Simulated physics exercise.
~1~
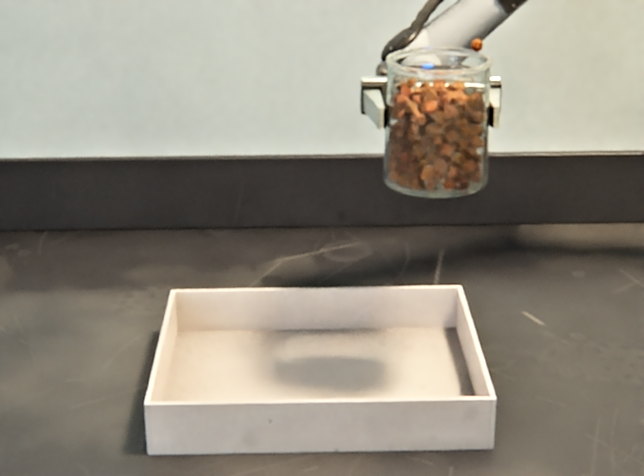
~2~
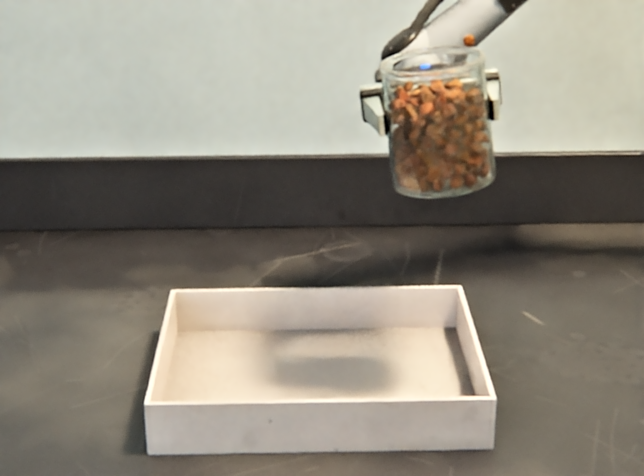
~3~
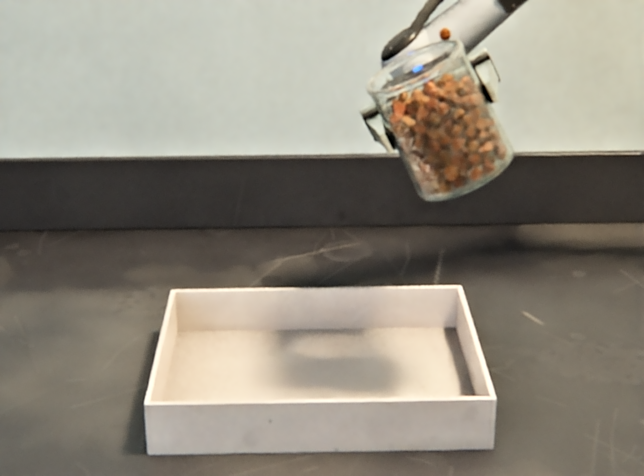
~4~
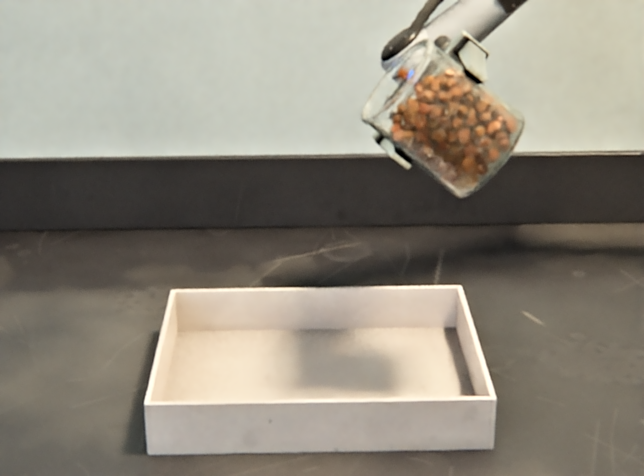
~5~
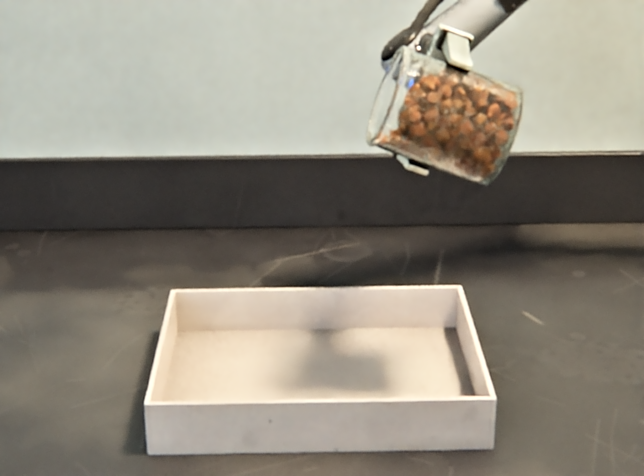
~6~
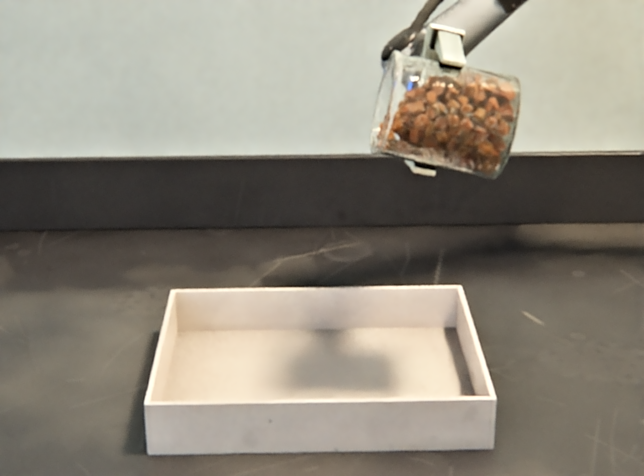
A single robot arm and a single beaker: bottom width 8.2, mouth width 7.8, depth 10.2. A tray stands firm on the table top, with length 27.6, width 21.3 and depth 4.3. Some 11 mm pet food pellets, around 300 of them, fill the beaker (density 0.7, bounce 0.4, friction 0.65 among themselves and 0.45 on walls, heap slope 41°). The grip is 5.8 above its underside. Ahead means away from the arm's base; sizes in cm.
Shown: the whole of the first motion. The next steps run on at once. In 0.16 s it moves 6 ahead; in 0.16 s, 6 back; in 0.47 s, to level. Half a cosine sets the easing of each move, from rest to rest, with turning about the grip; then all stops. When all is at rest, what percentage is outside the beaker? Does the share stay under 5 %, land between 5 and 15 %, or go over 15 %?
It goes over 15 %.
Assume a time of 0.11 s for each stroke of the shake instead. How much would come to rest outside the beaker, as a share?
It would come to around 45 %.
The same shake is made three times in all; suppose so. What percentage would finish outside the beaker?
In that case it would be near 45 percent.
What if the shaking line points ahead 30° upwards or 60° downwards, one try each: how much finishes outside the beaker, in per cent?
30 and 0 %.
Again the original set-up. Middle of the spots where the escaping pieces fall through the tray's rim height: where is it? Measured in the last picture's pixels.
They come down centred close to (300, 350).
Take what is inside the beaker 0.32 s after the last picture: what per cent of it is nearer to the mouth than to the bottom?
Estimate: Around 45 %.
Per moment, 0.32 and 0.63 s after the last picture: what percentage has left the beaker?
I'd put it near 20 percent first and near 20 percent later.
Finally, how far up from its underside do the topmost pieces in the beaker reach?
About 9.0 cm.
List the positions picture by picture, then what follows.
Beaker middle at (437, 122), level; upper third of the load around (438, 105), from x 395 to 480, top at y 45; 299 in the beaker, in the first frame.
Beaker middle at (438, 122), tilted 7° forward; upper third of the load around (439, 104), from x 395 to 485, top at y 40, in the second frame.
Beaker middle at (441, 121), tilted 27° forward; upper third of the load around (445, 103), from x 395 to 500, top at y 35, in the third frame.
Beaker middle at (444, 119), tilted 50° forward; upper third of the load around (447, 102), from x 395 to 510, top at y 75, in the fourth frame.
Beaker middle at (445, 117), tilted 70° forward; upper third of the load around (455, 96), from x 380 to 510, top at y 75, in the fifth frame.
Beaker middle at (445, 116), tilted 77° forward; upper third of the load around (461, 97), from x 385 to 510, top at y 75; 299 in the beaker, in the sixth frame.
Then, 0.32 s after the last picture, tilted 77° forward, highest piece 27 above the table; 245 in the beaker, 54 in flight or on a rim.
Then, 0.63 s after the last picture, tilted 20° forward, highest piece 29 above the table; 238 in the beaker, 61 in the tray.
Then, 0.99 s after the last picture, level, highest piece 29 above the table; 238 in the beaker, 61 in the tray.
Then, 2.04 s after the last picture, level, highest piece 29 above the table; 238 in the beaker, 61 in the tray.
Final count, 238 in the beaker, 61 in the tray. That is 20 % outside the beaker.
